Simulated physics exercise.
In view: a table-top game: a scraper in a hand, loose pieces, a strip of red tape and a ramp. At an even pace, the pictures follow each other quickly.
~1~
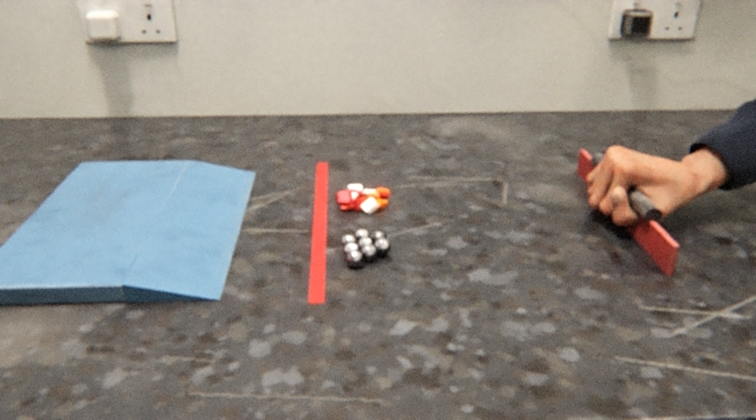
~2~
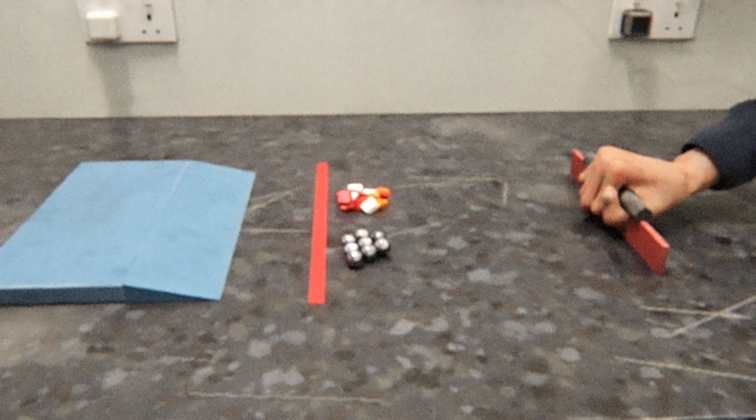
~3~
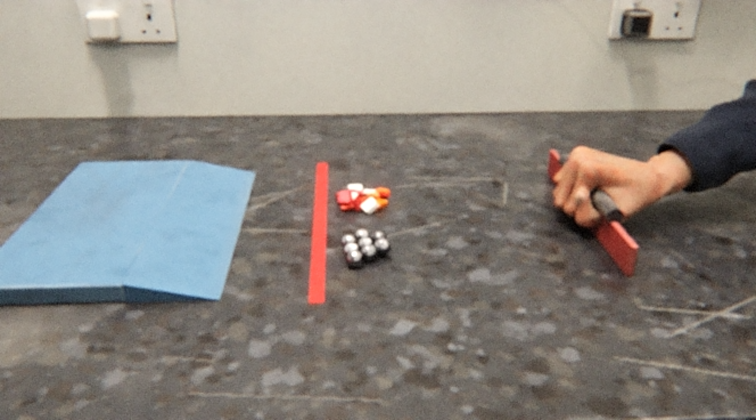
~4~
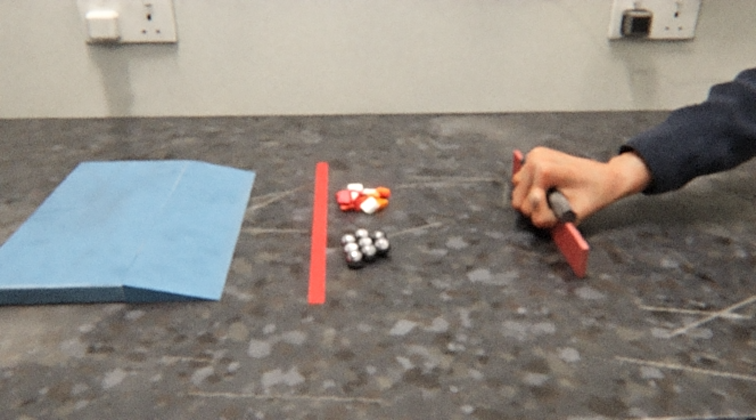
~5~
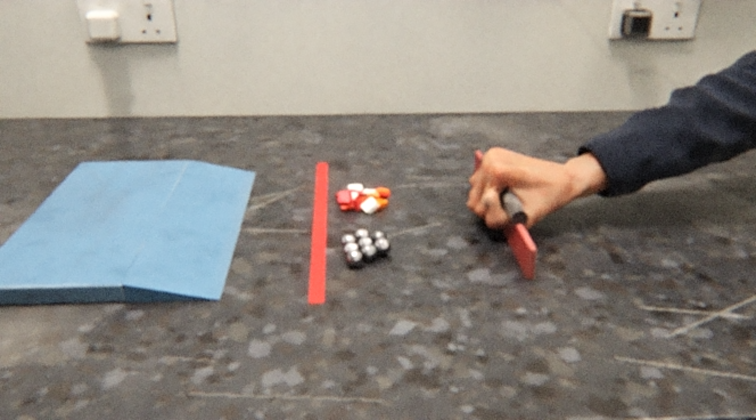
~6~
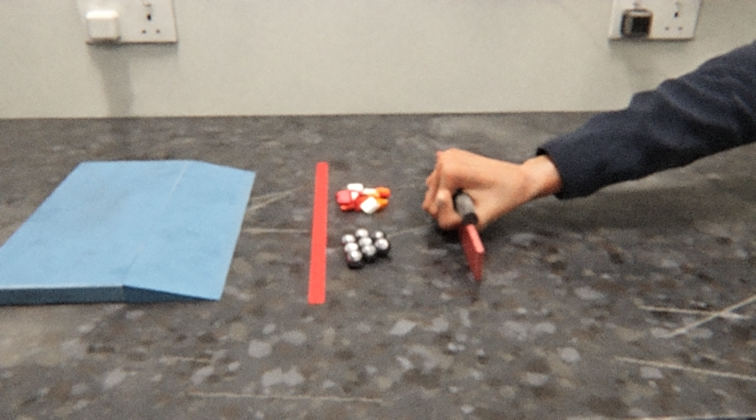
A hand slides a red scraper left across the table, nearing two small still piles.
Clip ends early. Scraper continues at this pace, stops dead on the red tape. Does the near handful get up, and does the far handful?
Near handful: Yes; far handful: No.
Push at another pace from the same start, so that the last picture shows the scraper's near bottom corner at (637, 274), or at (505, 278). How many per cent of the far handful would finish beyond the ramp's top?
About 0 percent in the first try, about 0 percent in the second.
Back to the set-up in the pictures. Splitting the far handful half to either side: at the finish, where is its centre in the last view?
About (244, 201).
Then, 0.11 s on from there, scraper still moving, near (372, 195); near handful the whole lot short of the ramp; far handful the whole lot short of the ramp.
Then, 0.24 s on from there, scraper stopped at the red tape; near handful a little on the ramp, the bulk short of the ramp; far handful the whole lot short of the ramp.
Then, 0.52 s on from there, scraper stopped at the red tape; near handful the bulk past the top, a little on the ramp; far handful near a quarter on the ramp, the bulk short of the ramp.
In the end, scraper stopped at the red tape; near handful the whole lot past the top; far handful none at all past the top, near a quarter on the ramp, the bulk short of the ramp.
